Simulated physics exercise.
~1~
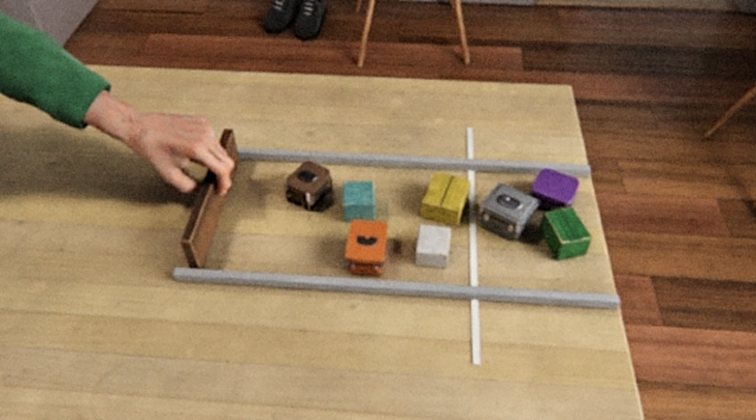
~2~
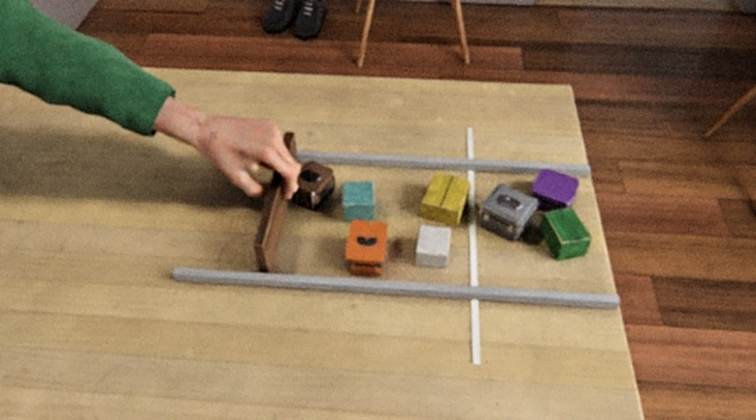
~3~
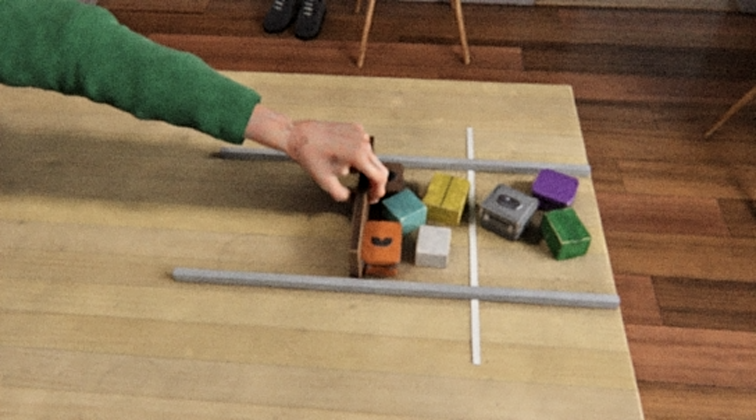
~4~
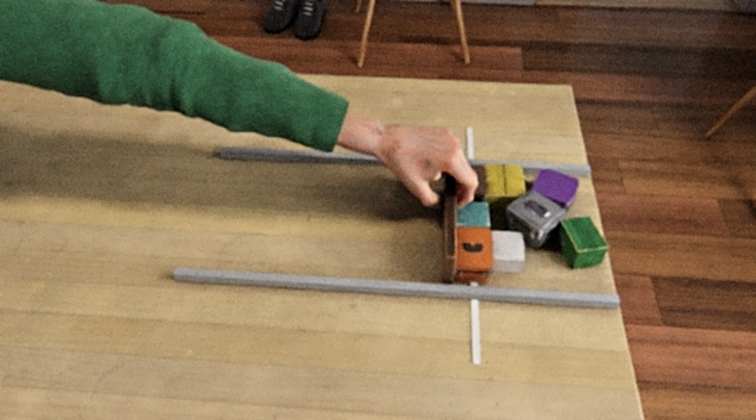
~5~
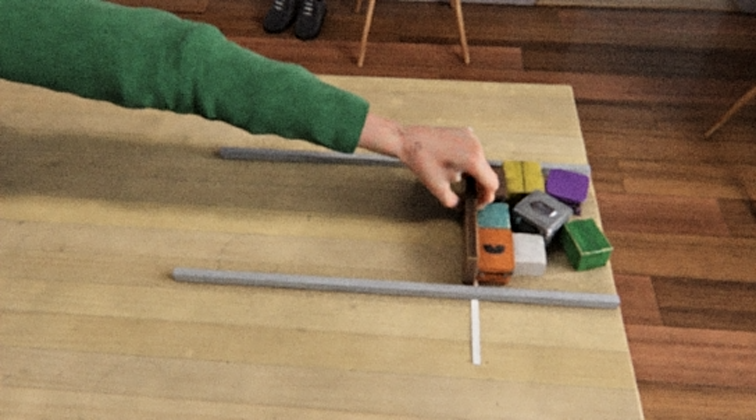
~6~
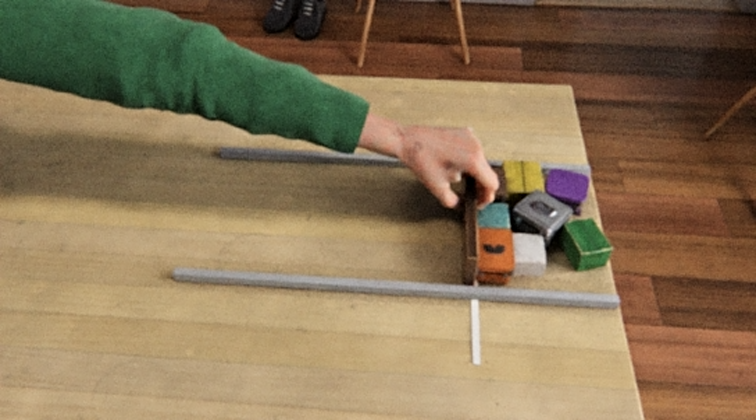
A hand pushes a board rightward, bunching small boxes near the table's edge, where all remain.
